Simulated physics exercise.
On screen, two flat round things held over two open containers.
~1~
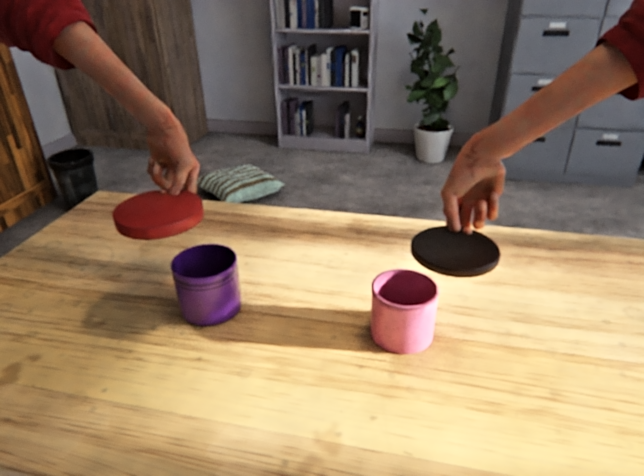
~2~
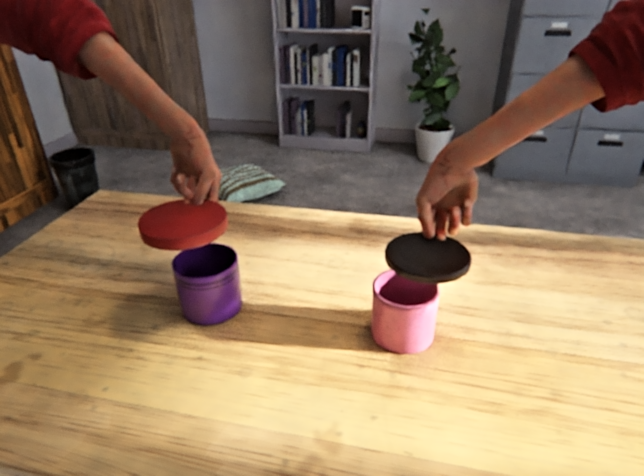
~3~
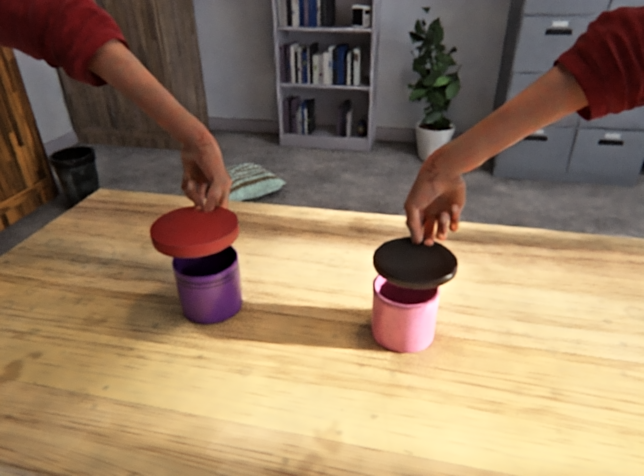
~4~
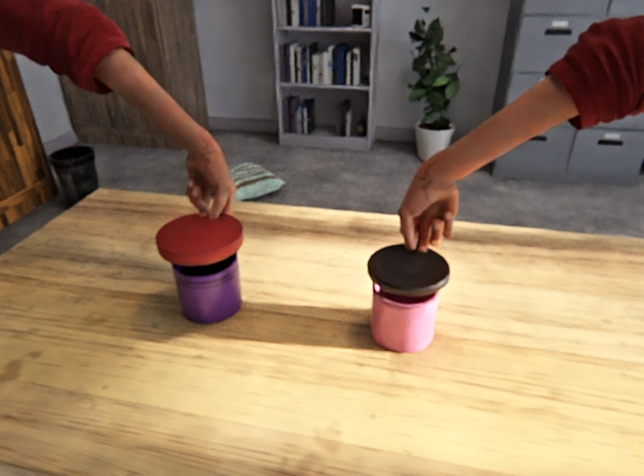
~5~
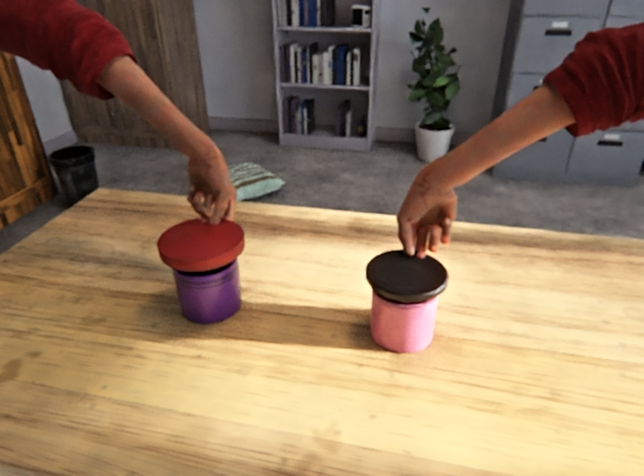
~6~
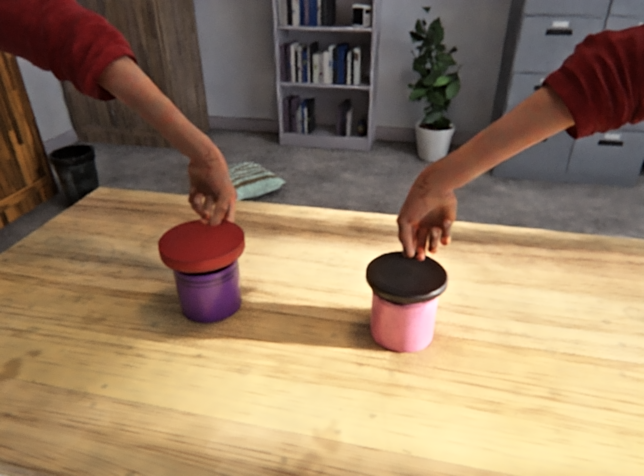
Two hands in red sleeves moved a red disc and a black disc inward over a purple container and a pink one on a wooden table, then lowered them onto the rims, still holding on.
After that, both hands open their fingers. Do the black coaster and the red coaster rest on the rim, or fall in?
My prediction: The black coaster is held up, the red coaster is held up.
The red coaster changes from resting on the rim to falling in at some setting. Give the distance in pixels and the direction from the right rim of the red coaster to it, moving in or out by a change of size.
Shift approx. 12 px, direction left.
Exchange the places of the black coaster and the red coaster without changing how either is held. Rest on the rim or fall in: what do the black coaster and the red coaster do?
Looking at both, the black coaster remains on top and the red coaster remains on top.
Then, 0.10 s on from there, black coaster moving near (406, 282); red coaster displaced a little near (204, 252).
In the end, the black coaster covers the opening, near (406, 282); the red coaster covers the opening, near (204, 252).
